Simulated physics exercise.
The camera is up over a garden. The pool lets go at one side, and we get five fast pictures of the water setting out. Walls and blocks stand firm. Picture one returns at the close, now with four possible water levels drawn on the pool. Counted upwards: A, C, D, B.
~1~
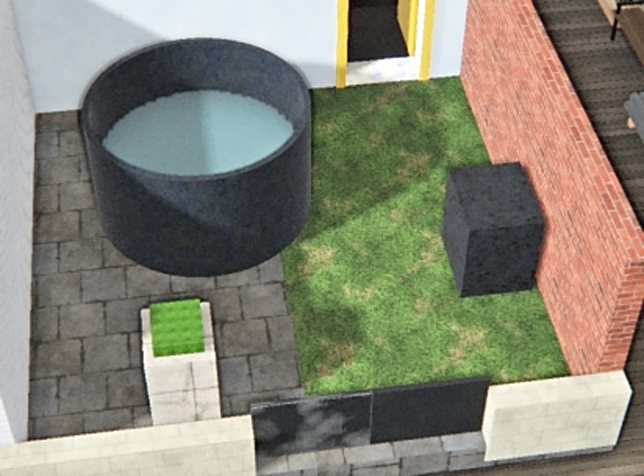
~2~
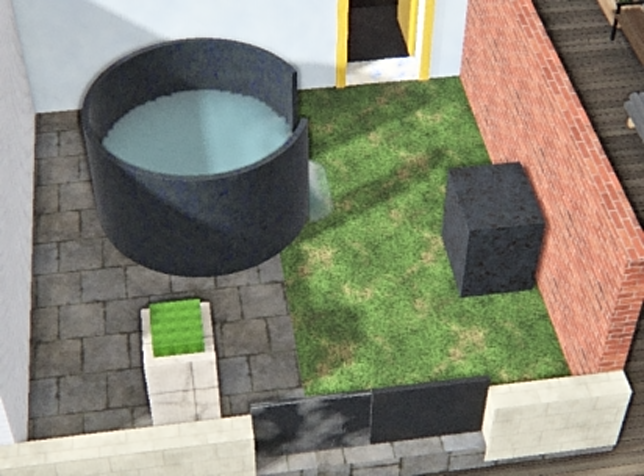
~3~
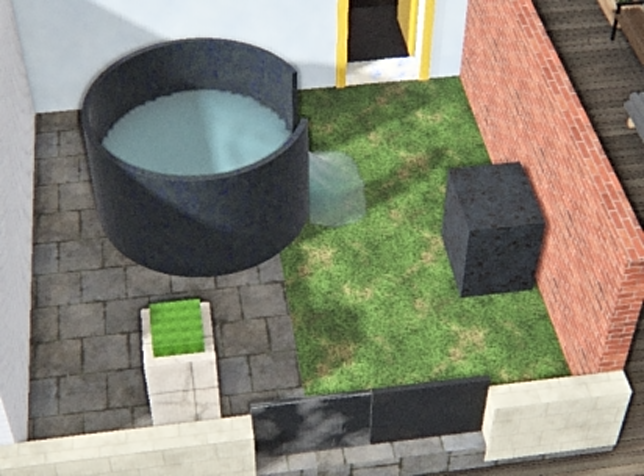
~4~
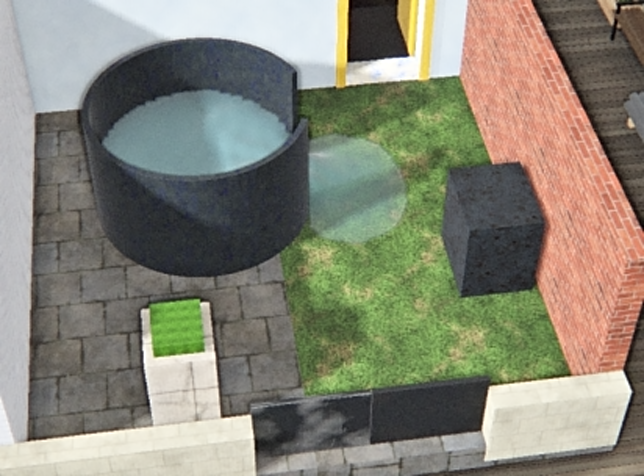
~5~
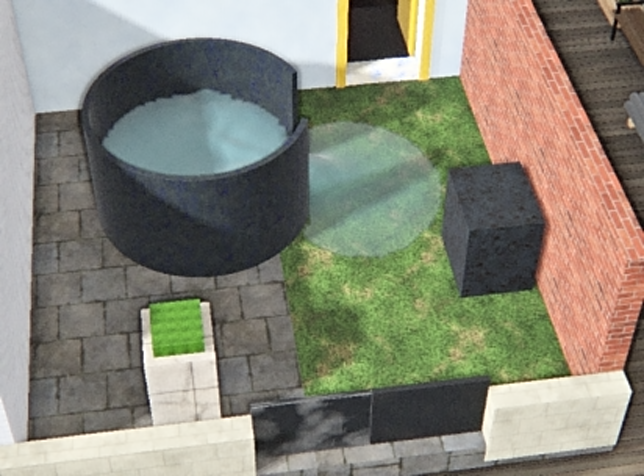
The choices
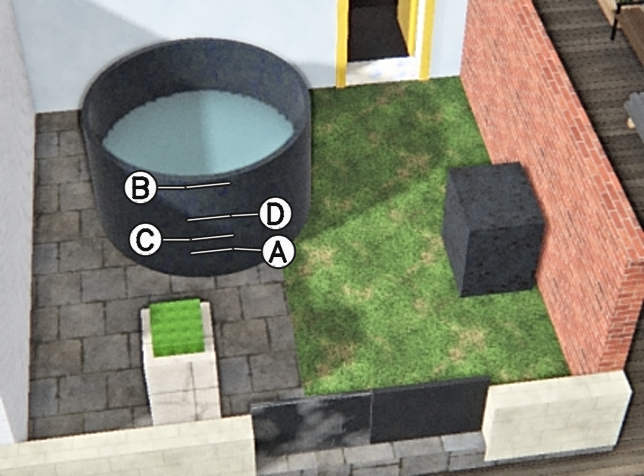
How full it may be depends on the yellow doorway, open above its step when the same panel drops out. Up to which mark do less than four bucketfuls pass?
C will do.
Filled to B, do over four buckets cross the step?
Yes, that goes wrong.
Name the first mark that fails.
The answer is D.
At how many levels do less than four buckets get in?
Two.
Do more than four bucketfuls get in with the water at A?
No, that is safe.
In white, A at (212, 250); B at (207, 185); C at (211, 237); D at (209, 217); from the bottom up A, C, D, B.
With A, nothing gets over.
With B, dozens of bucketfuls pour in.
With C, a splash gets over, under a bucket.
With D, about 11 bucketfuls get in.
